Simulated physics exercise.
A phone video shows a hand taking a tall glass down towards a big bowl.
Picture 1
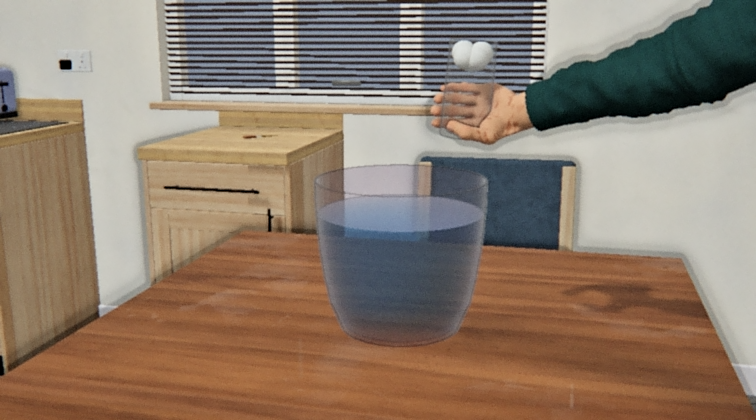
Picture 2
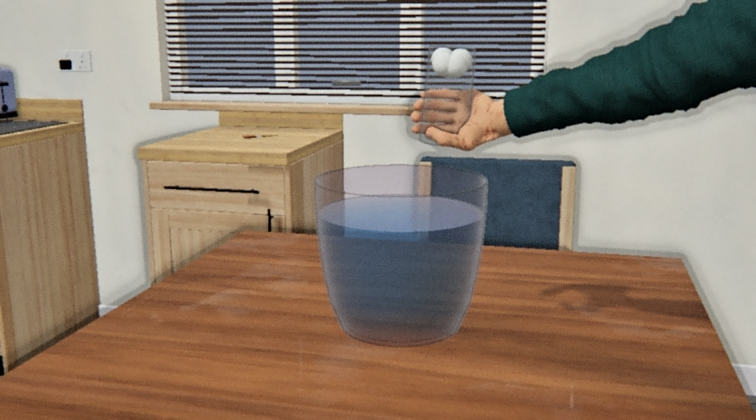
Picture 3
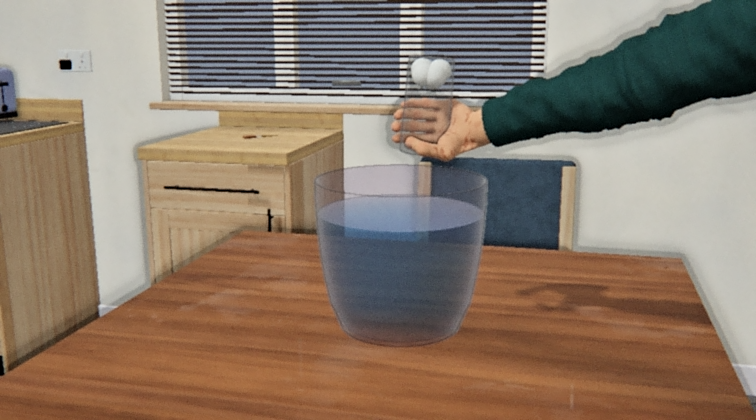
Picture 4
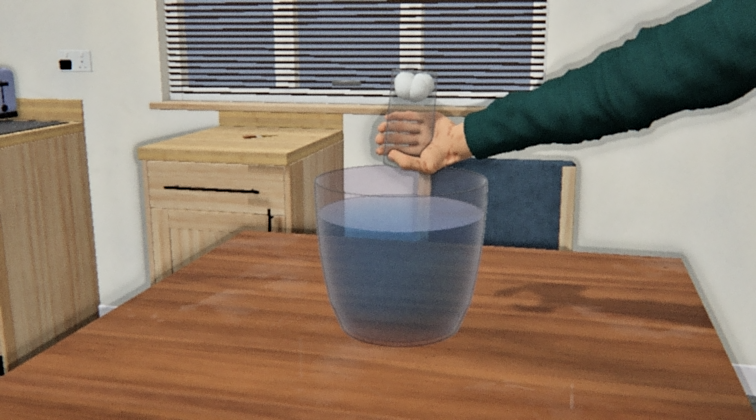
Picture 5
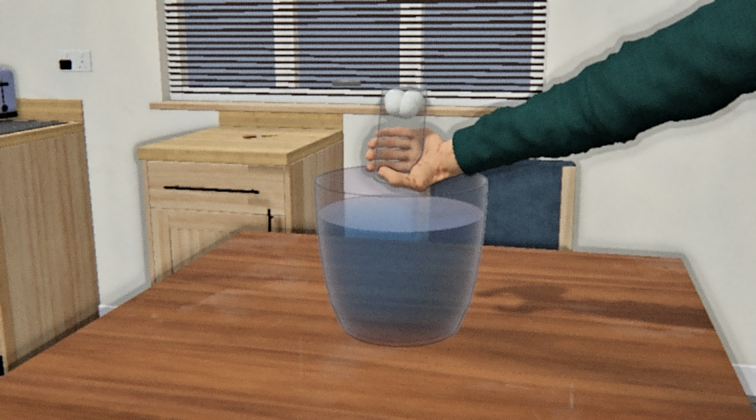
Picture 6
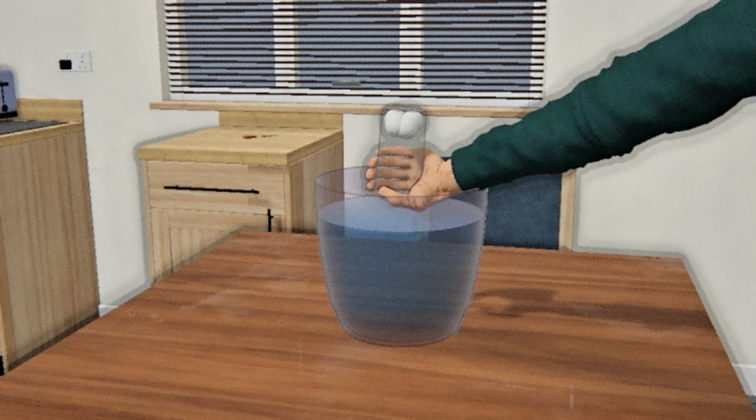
A hand in a dark green sleeve, holding an upside-down clear glass with white, rounded material at its top, moves left above a big clear bowl of water on a wooden table. The hand and glass then descend, moving left more slowly, until they are low over the water near the bowl's rim.
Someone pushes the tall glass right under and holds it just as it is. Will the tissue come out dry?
The tissue stays dry.
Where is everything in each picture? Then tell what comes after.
Tall glass (469, 91) mouth down; above the big bowl, in the first frame.
Tall glass (448, 98) mouth down; tissue (451, 61); coming down, in the second frame.
Tall glass (427, 108) mouth down; lower, in the third frame.
Tall glass (411, 121) mouth down; tissue (414, 85); lower still, in the fourth frame.
Tall glass (401, 137) mouth down; close to the surface, in the fifth frame.
Tall glass (401, 157) mouth down; tissue (403, 123); just over the surface, in the sixth frame.
Soon after, the tall glass enters the water.
Later, air is trapped inside and holds the level down.
In the end, the tall glass is under, still full of air, and the tissue is dry.
